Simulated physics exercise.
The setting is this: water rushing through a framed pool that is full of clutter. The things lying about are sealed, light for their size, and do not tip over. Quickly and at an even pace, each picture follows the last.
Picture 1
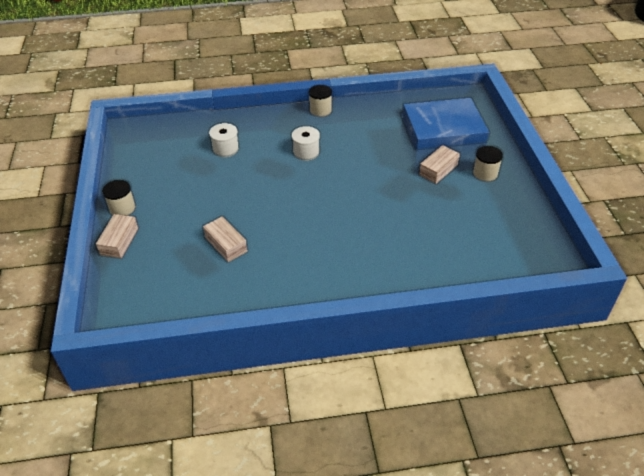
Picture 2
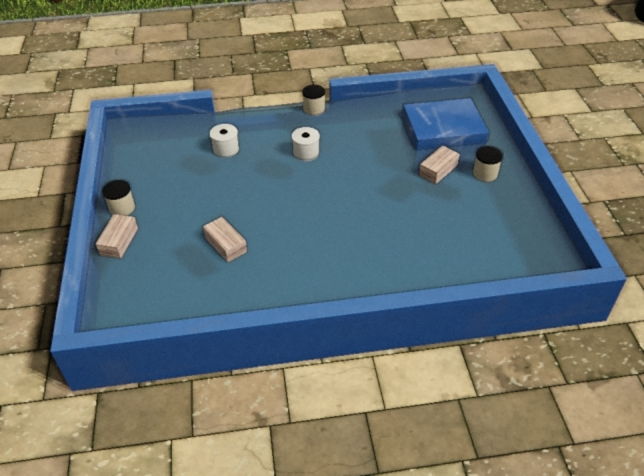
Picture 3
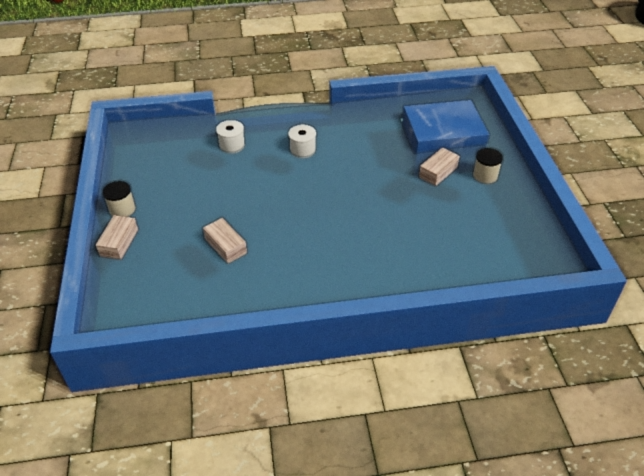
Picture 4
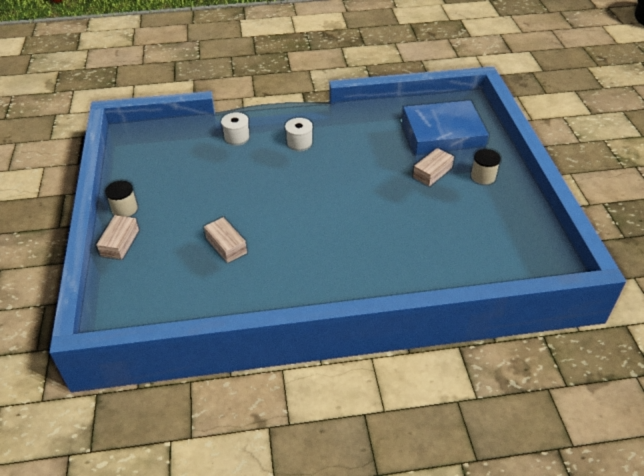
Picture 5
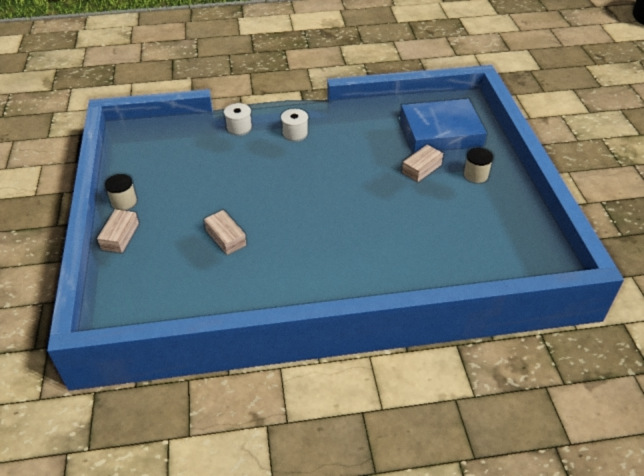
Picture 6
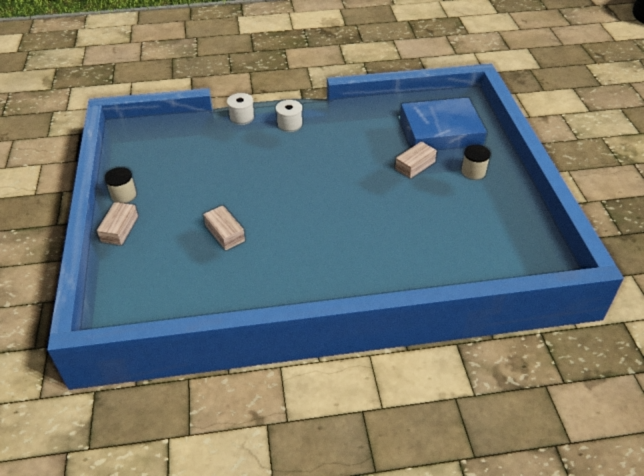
A blue-framed pool opens at the back, and a black-topped tub leaves before two white tubs drift backward.
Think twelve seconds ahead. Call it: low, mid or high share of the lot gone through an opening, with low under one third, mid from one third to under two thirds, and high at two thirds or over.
Mid.
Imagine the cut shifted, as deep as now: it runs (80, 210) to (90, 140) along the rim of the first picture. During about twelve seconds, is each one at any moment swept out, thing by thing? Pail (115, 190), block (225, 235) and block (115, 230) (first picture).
Item one gets away, item two gets away, item three gets away.
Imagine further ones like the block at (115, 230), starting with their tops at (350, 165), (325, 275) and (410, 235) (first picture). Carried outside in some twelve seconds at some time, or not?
Exits, remains, remains.
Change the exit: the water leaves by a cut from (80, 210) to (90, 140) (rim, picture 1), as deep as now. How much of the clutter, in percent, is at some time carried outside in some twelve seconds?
Close to 50 percent.
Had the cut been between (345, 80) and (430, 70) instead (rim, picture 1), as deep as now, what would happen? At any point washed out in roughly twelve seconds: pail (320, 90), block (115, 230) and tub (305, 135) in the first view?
The three give escape, no escape and escape, in that order.
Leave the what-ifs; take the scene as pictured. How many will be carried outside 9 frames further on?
I count 3 altogether.
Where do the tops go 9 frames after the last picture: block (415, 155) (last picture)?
Roughly at (371, 137).
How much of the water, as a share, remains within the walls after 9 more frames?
I'd estimate some 76 percent of the water stays.
A moment on, 2 of 8 are out; 6 afloat.
Next, 3 of 8 are out; 5 afloat.
Later, 3 of 8 are out; 5 afloat.
In the end, 4 of 8 are out; 4 afloat.
